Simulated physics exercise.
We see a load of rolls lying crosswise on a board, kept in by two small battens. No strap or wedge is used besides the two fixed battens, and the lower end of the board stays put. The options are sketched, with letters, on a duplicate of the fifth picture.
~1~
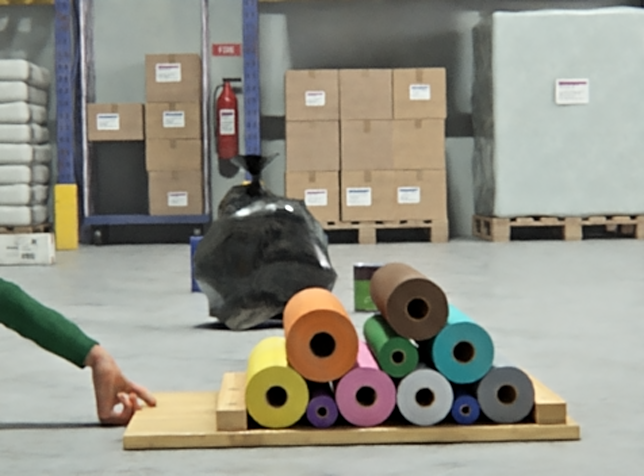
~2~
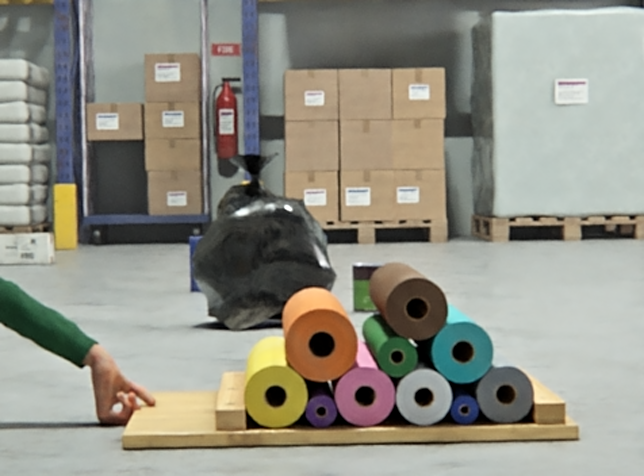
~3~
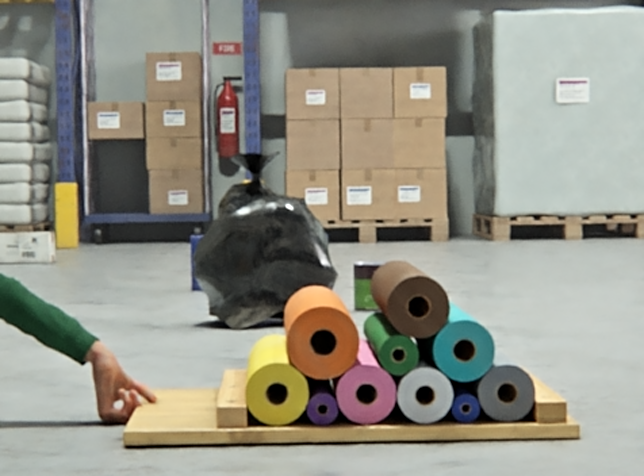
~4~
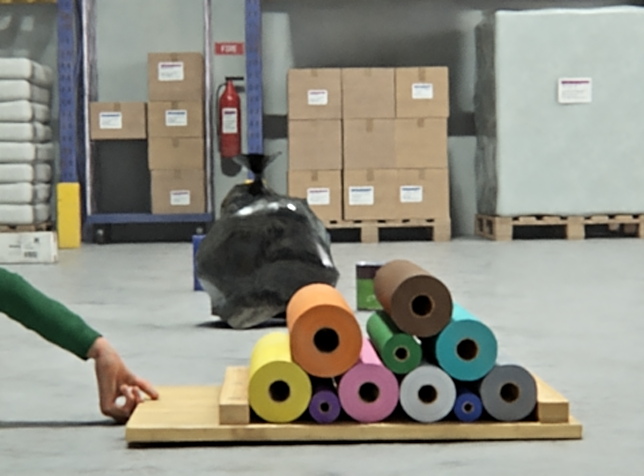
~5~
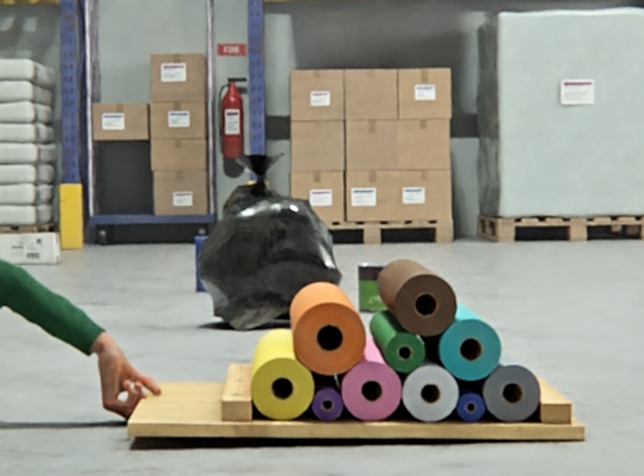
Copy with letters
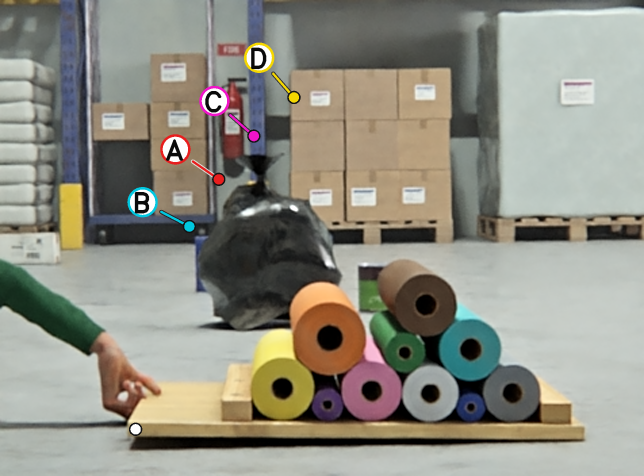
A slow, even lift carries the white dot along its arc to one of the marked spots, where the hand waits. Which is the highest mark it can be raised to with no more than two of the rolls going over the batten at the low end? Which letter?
Lift it to A and no more.
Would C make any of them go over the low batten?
Yes.
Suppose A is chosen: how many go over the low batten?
It comes to none.
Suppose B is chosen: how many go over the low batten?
The count is none.
On the marked copy, A at (219, 179); B at (190, 227); C at (254, 136); D at (294, 97); the white dot at (136, 430).
With A. Early on, board at 20°.
Further on, board at 35°.
At the end, board at 35°, none over the low batten.
As for the rest, B none over the low batten; C four over the low batten (turquoise, orange, green, brown); D four over the low batten (turquoise, orange, green, brown).
